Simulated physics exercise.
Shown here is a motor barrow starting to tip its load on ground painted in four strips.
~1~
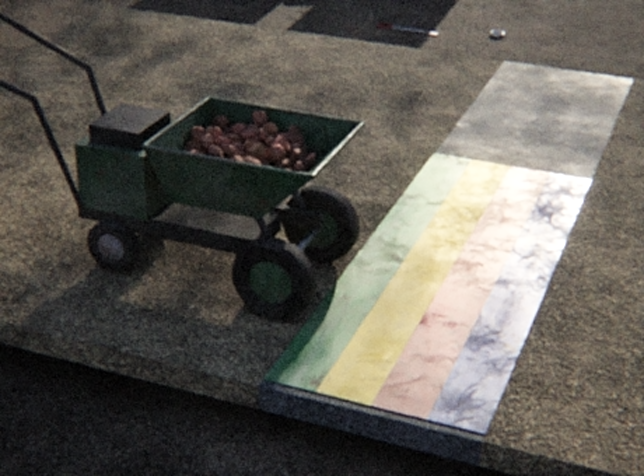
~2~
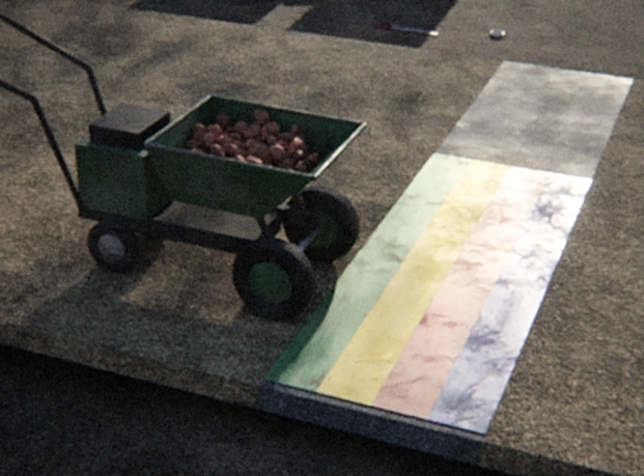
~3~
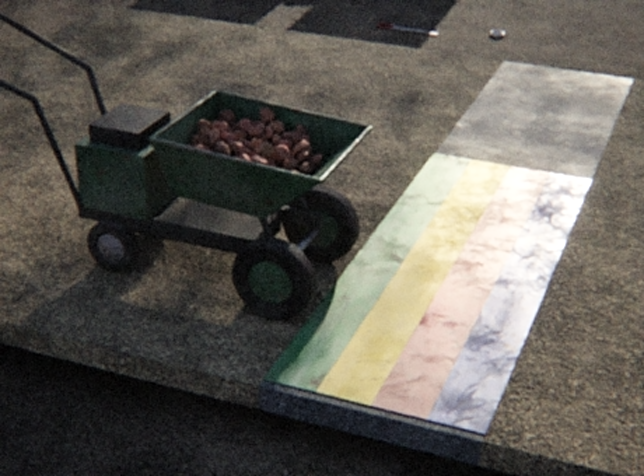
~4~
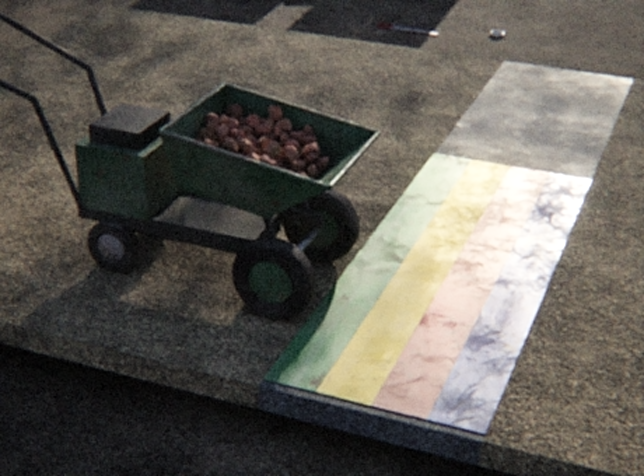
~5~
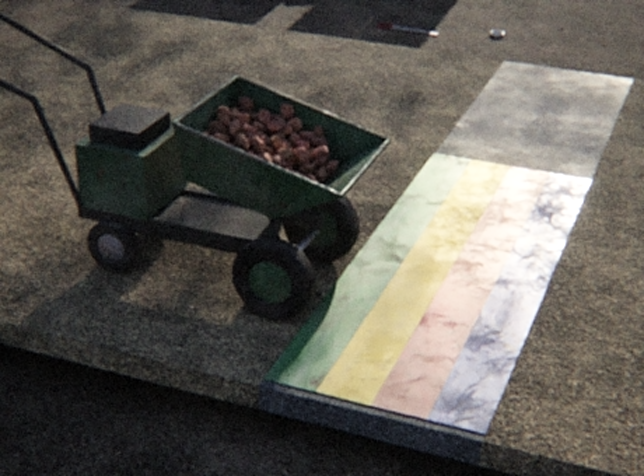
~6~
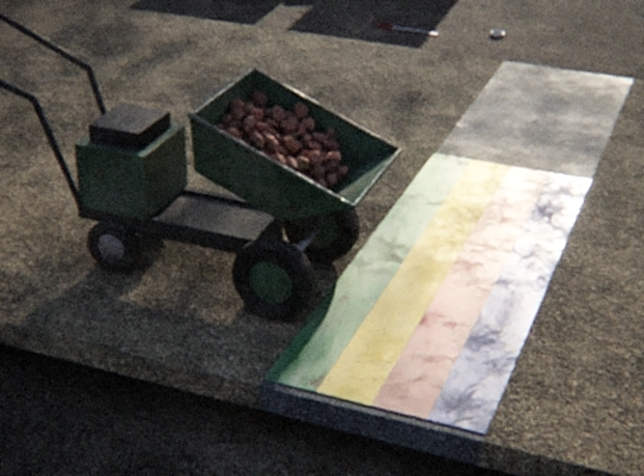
On shadowed rough ground beside four coloured strips, a green motor barrow gradually tilting its skip of reddish lumps rightward.
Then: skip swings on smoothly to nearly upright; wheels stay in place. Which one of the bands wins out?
Red wins out.
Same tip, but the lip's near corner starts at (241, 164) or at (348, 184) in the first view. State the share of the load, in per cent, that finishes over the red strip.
About 10 percent at the first place and about 20 percent at the second.
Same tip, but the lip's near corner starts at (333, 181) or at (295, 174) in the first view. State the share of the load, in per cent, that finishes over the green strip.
About 0 percent at the first place and about 0 percent at the second.
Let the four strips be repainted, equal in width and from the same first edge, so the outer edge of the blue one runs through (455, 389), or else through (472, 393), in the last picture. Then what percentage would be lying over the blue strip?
Shares: Close to 30 %; close to 30 %.
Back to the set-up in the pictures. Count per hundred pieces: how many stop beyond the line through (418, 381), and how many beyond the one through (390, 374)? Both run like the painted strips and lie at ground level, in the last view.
Respectively 50 and 70 %.
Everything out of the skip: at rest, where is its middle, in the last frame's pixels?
Close to (465, 312), more or less.
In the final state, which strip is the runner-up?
Number two is blue.
Soon after the last picture, skip tipped steeply; all in the skip.
A little later, skip tipped right over; about half in the skip; a stray few over the yellow strip; about a third over the red strip; a small part over the blue strip.
Later still, skip tipped right over; about a quarter in the skip; a small part over the yellow strip; about a third over the red strip; about a quarter over the blue strip; a small part off the paint.
At rest, skip tipped right over; about a quarter in the skip; none over the green strip; a small part over the yellow strip; about a third over the red strip; about a quarter over the blue strip; a small part off the paint.
